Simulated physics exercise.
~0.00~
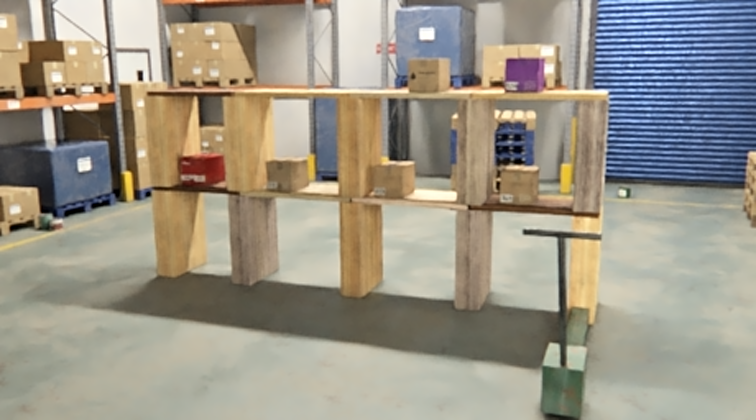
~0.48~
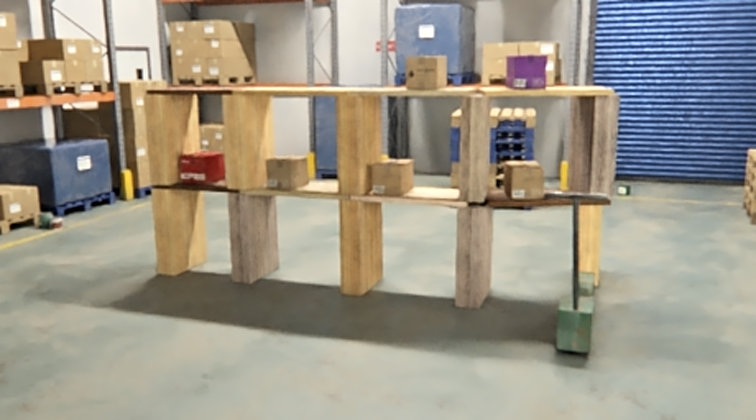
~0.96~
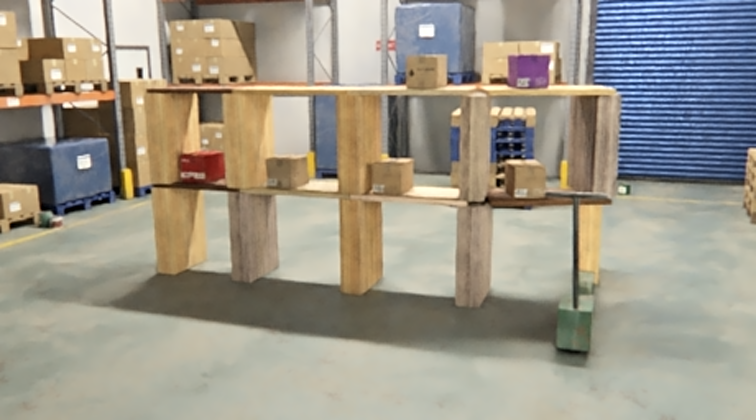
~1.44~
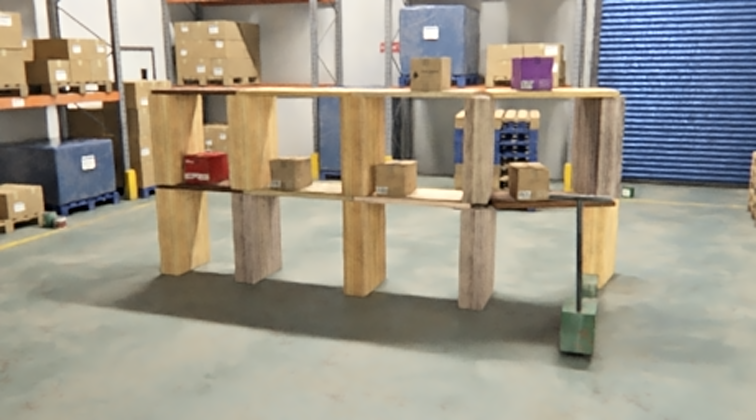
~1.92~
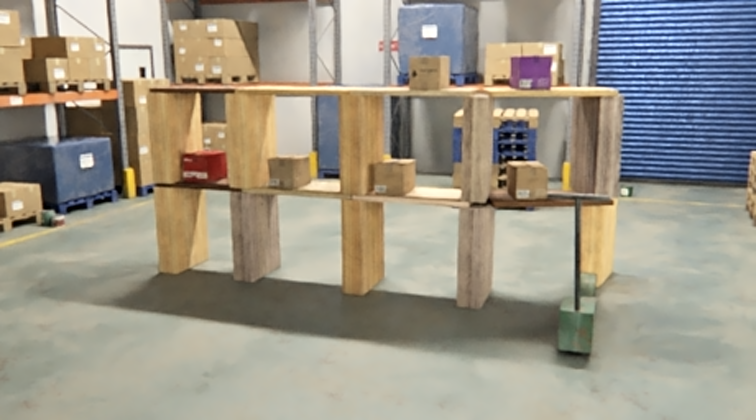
A green floor jack pushes into the right end of the wooden shelving, which stays standing.
